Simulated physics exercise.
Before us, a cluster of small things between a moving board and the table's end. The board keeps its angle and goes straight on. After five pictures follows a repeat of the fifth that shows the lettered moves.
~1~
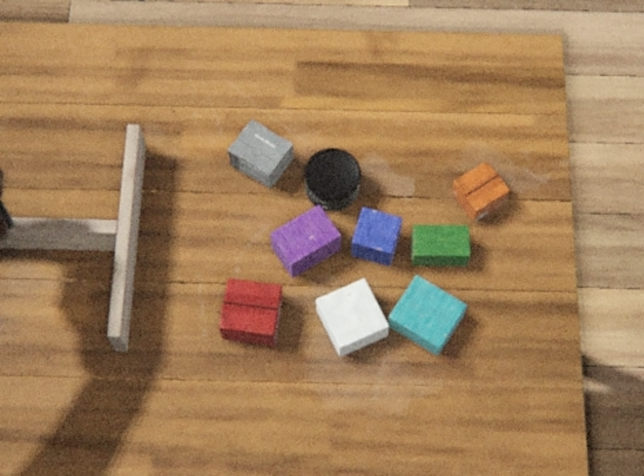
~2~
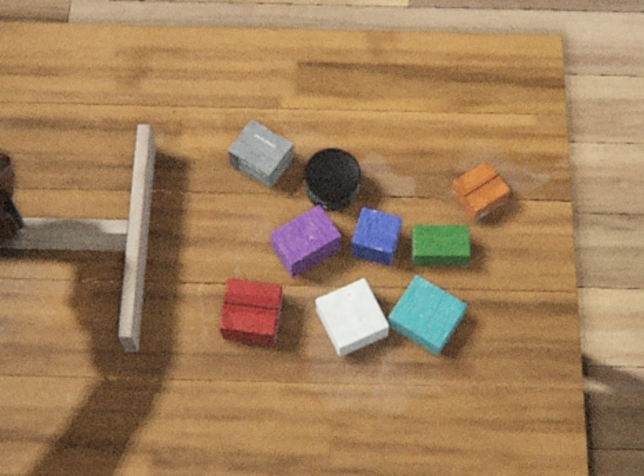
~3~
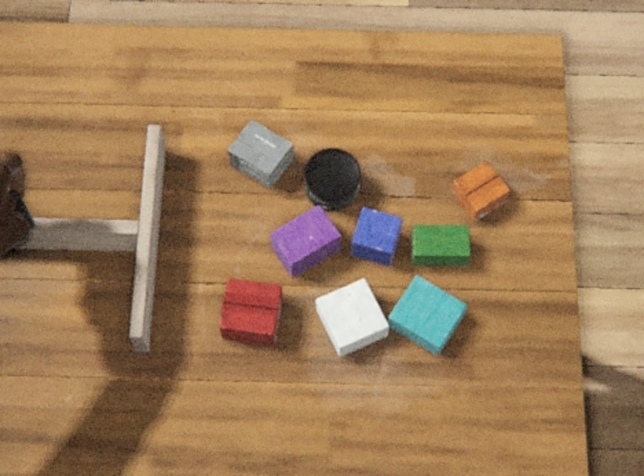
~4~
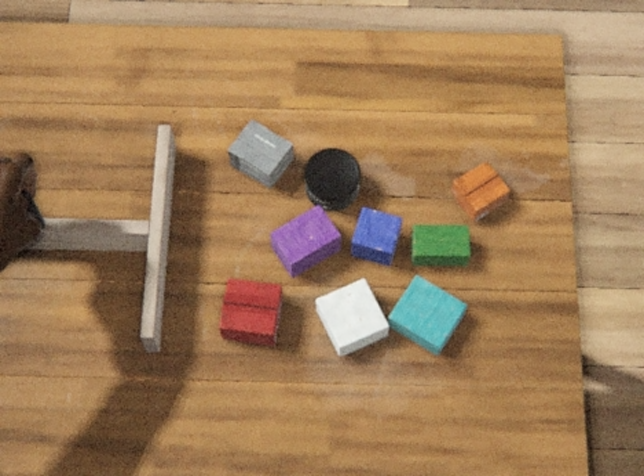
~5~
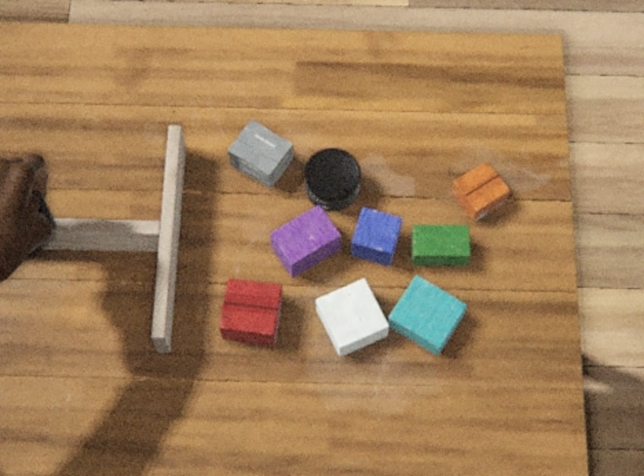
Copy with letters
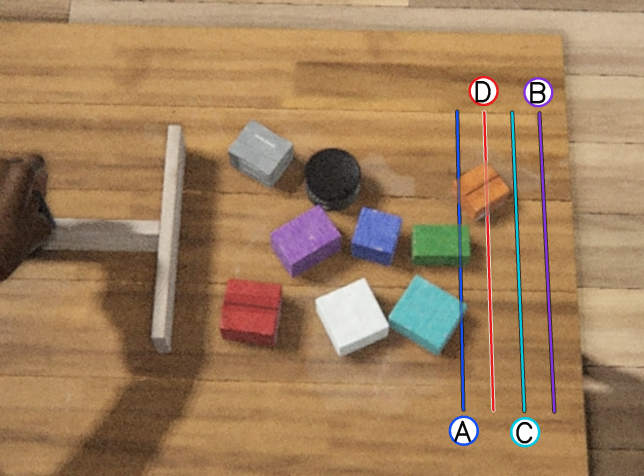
On a wooden tabletop, a T-shaped wooden board stands at the left of a loose cluster of small coloured blocks and a round black tub. The board slides slowly a short way right, toward the red block, as a dark hand gripping its handle comes into view behind it. The blocks and tub stay still.
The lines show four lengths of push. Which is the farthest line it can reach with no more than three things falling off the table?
D.
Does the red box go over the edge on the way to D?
By then, no.
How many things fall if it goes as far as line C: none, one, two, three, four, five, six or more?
By then, five.
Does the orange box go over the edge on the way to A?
No.
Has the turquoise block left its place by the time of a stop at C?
Yes.
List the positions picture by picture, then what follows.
The first frame shows blue block (376, 237); red box (251, 313); turquoise block (427, 316).
The second frame shows board (135, 227); white block (352, 318).
The third frame shows board (145, 227); black tub (332, 180).
The fourth frame shows board (156, 227); green block (440, 246).
The fifth frame shows board (167, 228); blue block (376, 237); red box (251, 313); turquoise block (427, 316).
On the copy, A at (460, 253); B at (546, 255); C at (518, 254); D at (489, 254).
On D. First, board (283, 230); turquoise block (434, 316); grey box (322, 144).
Then, board (399, 233); turquoise block (542, 317); green block (534, 248).
Finally, board (488, 235); turquoise block over the edge; green block over the edge; two fallen.
By contrast, A is within the limit but short; B drops seven; C drops five.
